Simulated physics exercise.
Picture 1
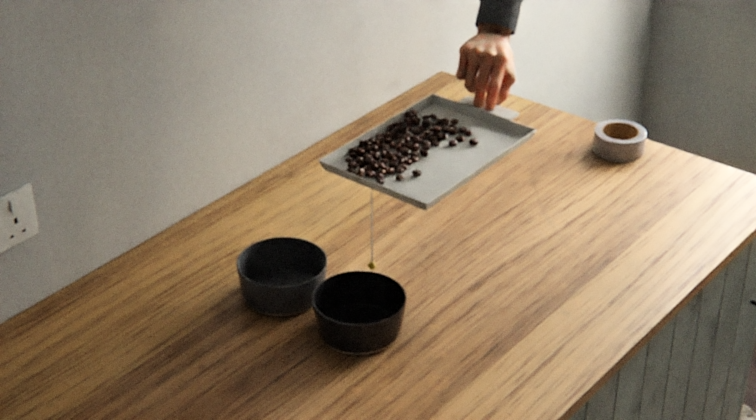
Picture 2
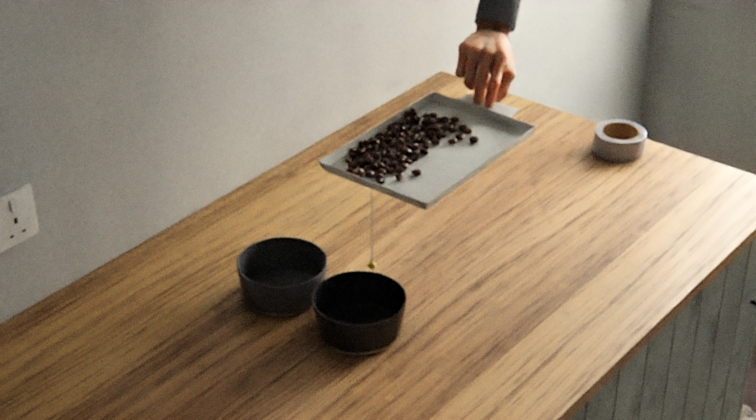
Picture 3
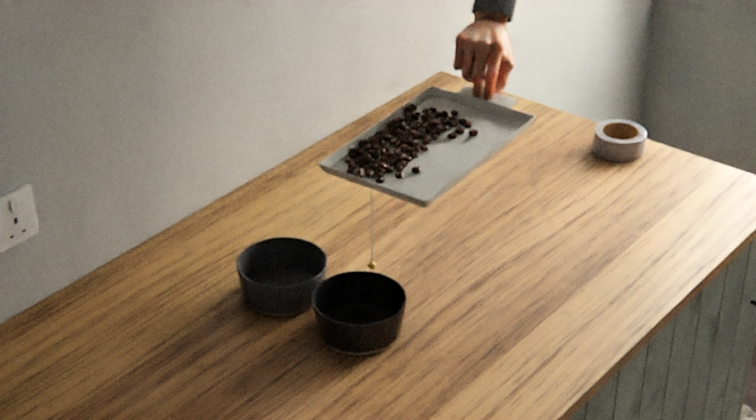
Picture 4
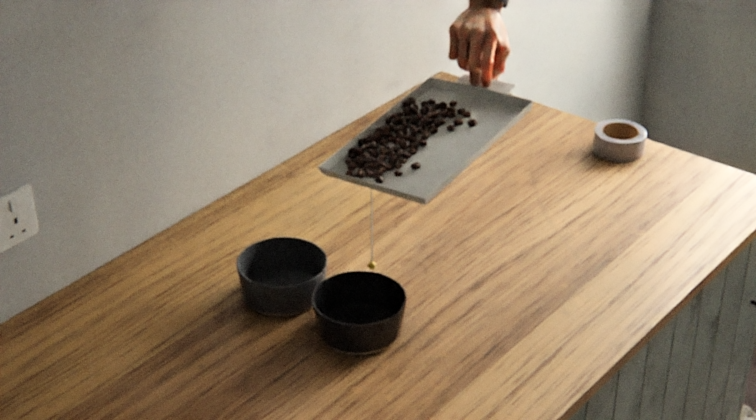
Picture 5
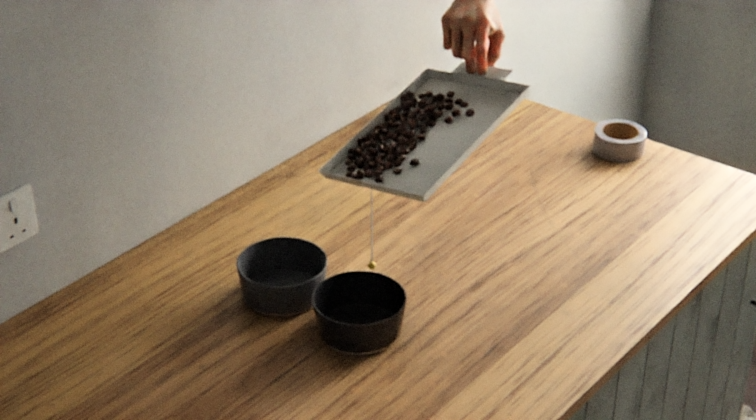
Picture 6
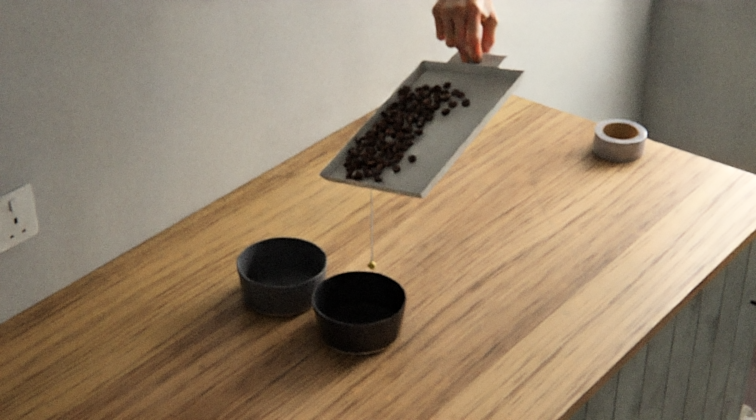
At first, a hand holds a grey tray of small dark pieces level above a wooden counter, with two dark bowls below and a bead hanging from its near end. Then the hand lifts the far end, gradually steepening the tray as its left corner dips slightly, while the pieces stay heaped together.
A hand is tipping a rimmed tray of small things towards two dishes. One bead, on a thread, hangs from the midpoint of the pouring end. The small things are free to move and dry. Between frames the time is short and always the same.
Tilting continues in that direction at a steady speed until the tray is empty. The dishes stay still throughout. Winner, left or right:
Greater load: Left.
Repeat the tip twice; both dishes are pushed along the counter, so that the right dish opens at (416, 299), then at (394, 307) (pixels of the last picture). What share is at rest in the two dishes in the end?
Result: 90 % and 90 %.
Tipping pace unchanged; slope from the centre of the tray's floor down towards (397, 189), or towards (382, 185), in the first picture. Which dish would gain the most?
The first try: The dish on the right. The second: The dish on the right.
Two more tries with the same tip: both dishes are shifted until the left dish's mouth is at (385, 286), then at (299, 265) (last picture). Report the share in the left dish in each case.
0 per cent the first time, 90 per cent the second time.
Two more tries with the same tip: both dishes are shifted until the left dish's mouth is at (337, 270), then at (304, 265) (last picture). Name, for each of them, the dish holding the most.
For the first place, the dish on the left side; for the second, the dish on the left side.
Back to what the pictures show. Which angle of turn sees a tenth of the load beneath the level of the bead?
Somewhere around 80 degrees.
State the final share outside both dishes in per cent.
Something near 40 in every hundred.
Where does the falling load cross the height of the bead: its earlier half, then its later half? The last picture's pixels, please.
Starting near (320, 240), moving on to near (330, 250).
Shortly afterwards, tray tipped steeply; all but a few on the tray; only a few in the air.
Next, tray tipped past a quarter turn; only a few on the tray; only a few in the right dish; near half in the left dish; near a third outside both; a little in the air.
Some moments later, tray tipped past a quarter turn; only a few in the right dish; near half in the left dish; near a third outside both.
In the end, tray tipped past a quarter turn; only a few in the right dish; near half in the left dish; near a third outside both.
